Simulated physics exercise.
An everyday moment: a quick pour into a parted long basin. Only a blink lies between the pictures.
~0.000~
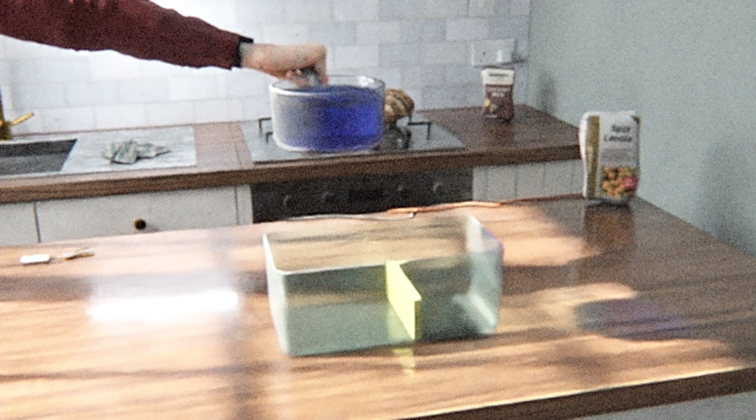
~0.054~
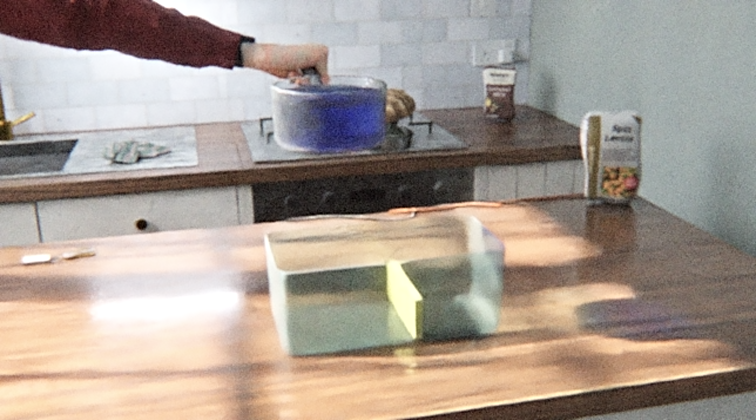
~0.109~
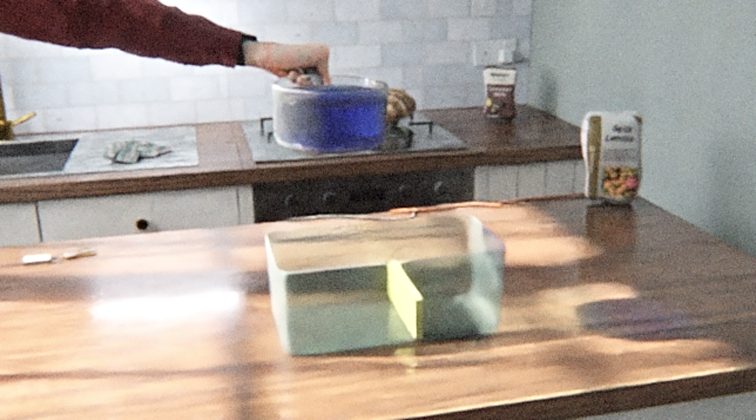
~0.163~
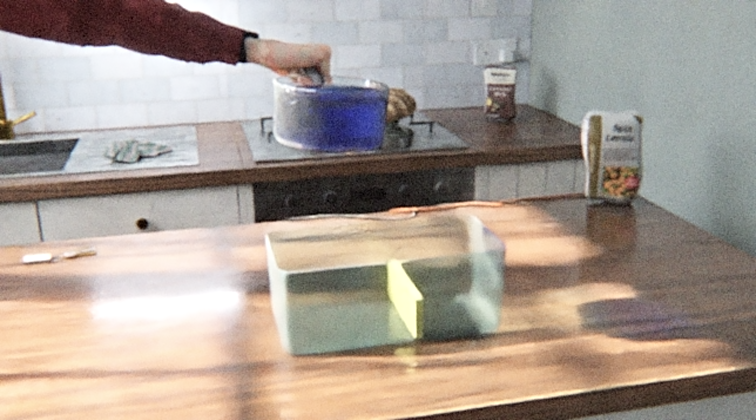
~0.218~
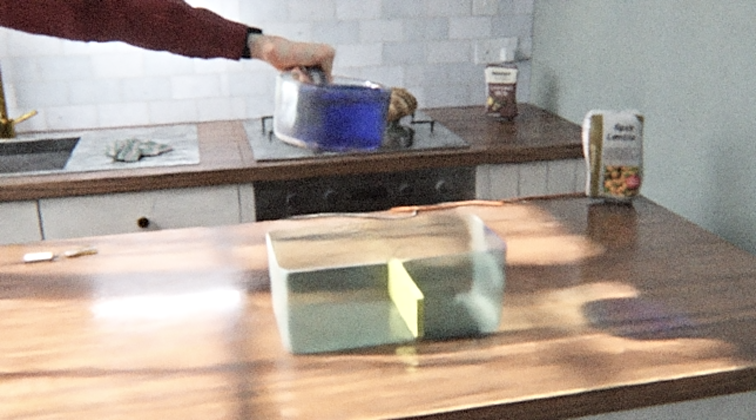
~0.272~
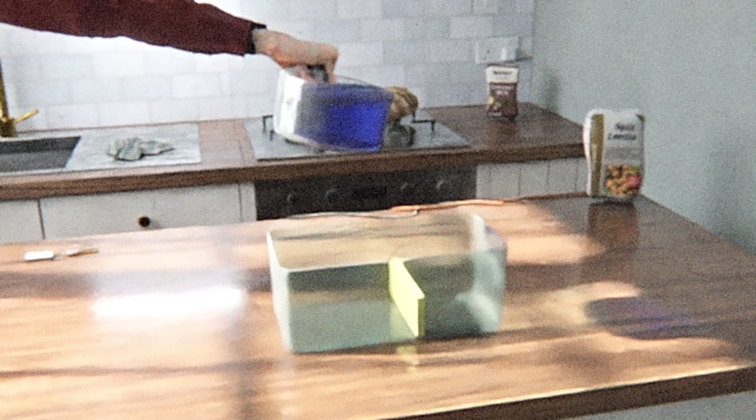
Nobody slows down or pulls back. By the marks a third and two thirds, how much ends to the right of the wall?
It comes to over two thirds.
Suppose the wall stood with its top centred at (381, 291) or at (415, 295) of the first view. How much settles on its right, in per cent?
First some 90, then 50 per cent.
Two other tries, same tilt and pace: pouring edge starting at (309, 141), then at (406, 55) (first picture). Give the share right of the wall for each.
Roughly 0 per cent, and 80 per cent.
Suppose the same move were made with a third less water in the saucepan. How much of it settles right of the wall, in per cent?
Near 80 %.
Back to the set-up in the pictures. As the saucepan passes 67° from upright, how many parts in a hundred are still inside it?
Some 50 per cent.
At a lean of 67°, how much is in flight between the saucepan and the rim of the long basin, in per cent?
Roughly 35 in a hundred.
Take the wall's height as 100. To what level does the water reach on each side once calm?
Some 10 per cent left and 80 right.
A moment on, the saucepan is tipped part way and 52 per cent is still to pour, 1 is left of the wall and 12 right of it.
Next, the saucepan is tipped right over and 9 per cent is still to pour, 3 is left of the wall and 76 right of it.
Then the saucepan is tipped right over and 0 per cent is still to pour, 12 is left of the wall and 85 right of it.
Later the saucepan is tipped right over and 0 per cent is still to pour, 14 is left of the wall and 85 right of it.
Finally, 14 per cent lies left of the wall, 85 right of it and 1 outside.
